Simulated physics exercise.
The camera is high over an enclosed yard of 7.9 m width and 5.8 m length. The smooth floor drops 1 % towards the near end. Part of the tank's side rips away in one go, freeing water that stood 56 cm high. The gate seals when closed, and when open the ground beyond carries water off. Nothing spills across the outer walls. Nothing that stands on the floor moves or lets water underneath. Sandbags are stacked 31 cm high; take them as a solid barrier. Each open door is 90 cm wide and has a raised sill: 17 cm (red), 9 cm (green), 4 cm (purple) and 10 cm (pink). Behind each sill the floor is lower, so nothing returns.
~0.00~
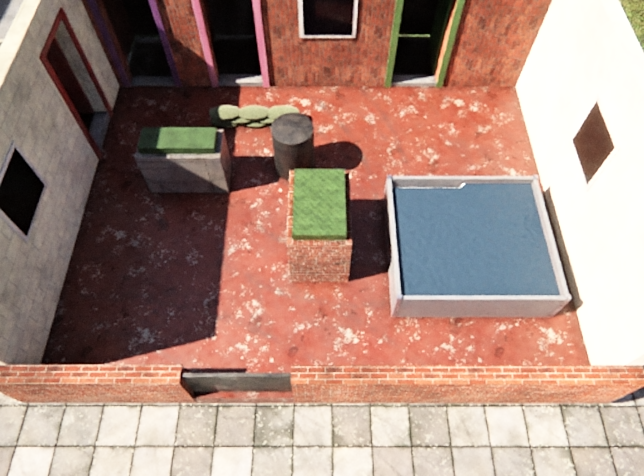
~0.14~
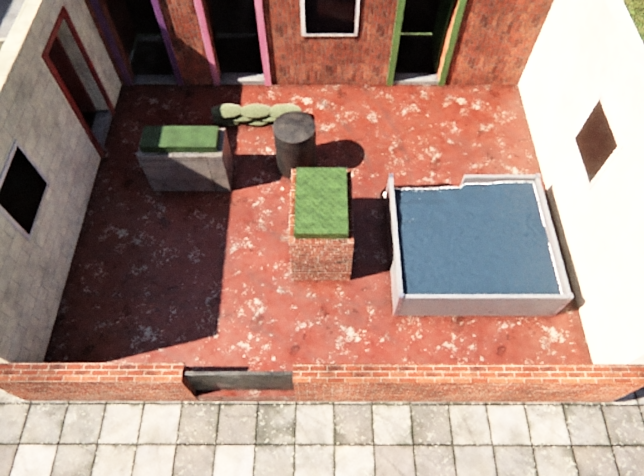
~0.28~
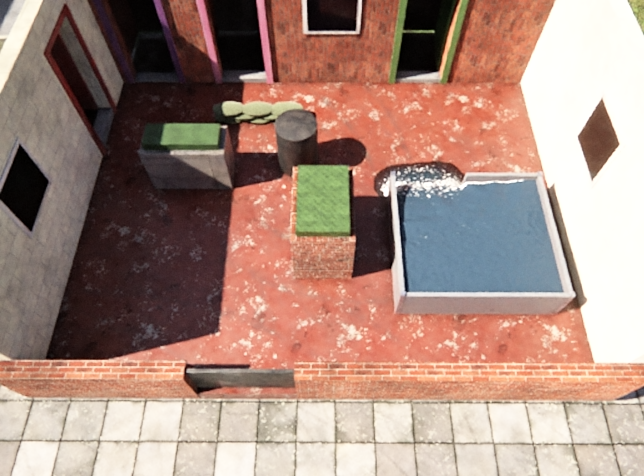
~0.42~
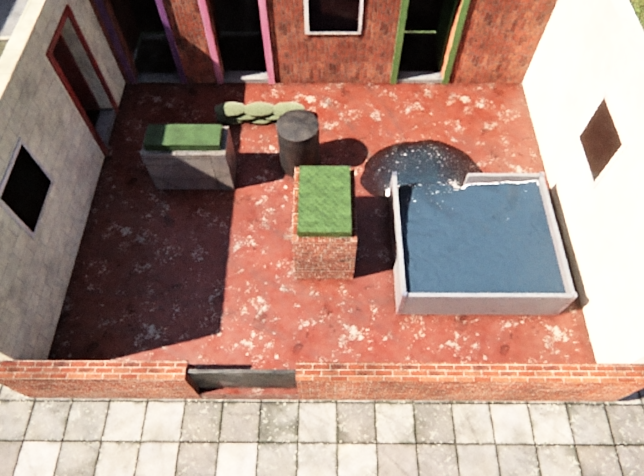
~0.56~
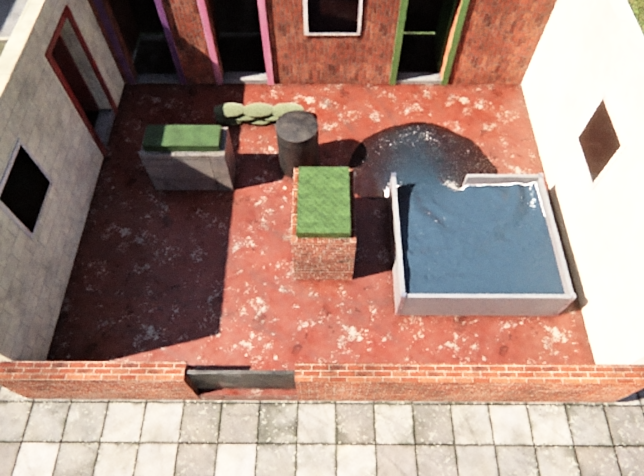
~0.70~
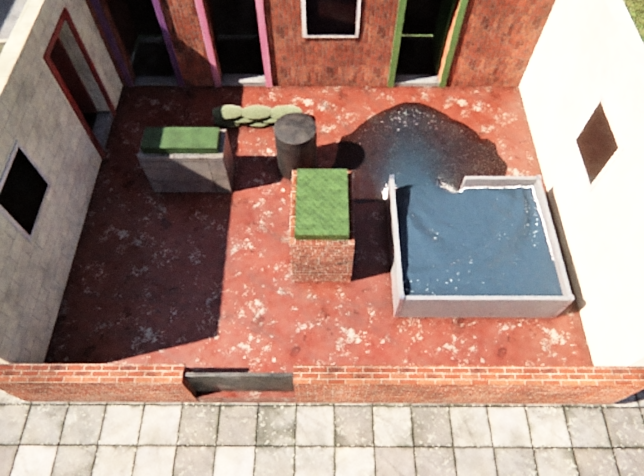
In this clip, seen from above, part of the far wall of a water-filled tank breaks open in a red-floored yard, and water pours out, foaming at first, then spreading in a dark, rounded sheet toward the back wall.
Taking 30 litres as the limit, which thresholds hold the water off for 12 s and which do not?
Door by door: At the red door it stays under the limit; at the green door it exceeds the limit; at the purple door it passes the limit; at the pink door it keeps below the limit.
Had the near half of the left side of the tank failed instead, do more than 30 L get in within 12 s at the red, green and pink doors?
Then: Red not over, green not over, pink below.
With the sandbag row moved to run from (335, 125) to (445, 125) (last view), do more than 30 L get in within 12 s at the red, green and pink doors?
Then: Red not over, green not over, pink below.
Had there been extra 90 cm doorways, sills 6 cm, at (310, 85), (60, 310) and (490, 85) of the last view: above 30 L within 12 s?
In turn: Above, below, above.
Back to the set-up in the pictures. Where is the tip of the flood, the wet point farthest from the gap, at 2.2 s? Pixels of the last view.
At about (222, 89).
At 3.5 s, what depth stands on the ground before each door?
Depths in cm: Red 3, green 18, purple 3, pink 7.
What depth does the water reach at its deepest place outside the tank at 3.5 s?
Roughly 20 cm.
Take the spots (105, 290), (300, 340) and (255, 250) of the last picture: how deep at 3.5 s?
Roughly 0, 0 and 0 cm, in turn.
After 1.4 s water covers 20 % of the floor and is deepest (30 cm) near (404, 193); red door not reached, green door 16 cm at the sill, 22 L in, purple door not reached, pink door not reached.
After 2.2 s water covers 25 % of the floor and is deepest (26 cm) near (415, 193); red door not reached, green door 25 cm at the sill, 93 L in, purple door not reached, pink door 6 cm at the sill, 0 L in.
After 3.5 s water covers 40 % of the floor and is deepest (20 cm) near (513, 89); red door not reached, green door 18 cm at the sill, 182 L in, purple door 3 cm at the sill, 0 L in, pink door 7 cm at the sill, 0 L in.
After 7.0 s water covers 65 % of the floor and is deepest (13 cm) near (588, 381); red door 9 cm at the sill, 0 L in, green door 10 cm at the sill, 237 L in, purple door 7 cm at the sill, 24 L in, pink door 7 cm at the sill, 0 L in.
After 12.0 s water covers 95 % of the floor and is deepest (10 cm) near (588, 381); red door 7 cm at the sill, 0 L in, green door 6 cm at the sill, 240 L in, purple door 7 cm at the sill, 67 L in, pink door 5 cm at the sill, 0 L in.
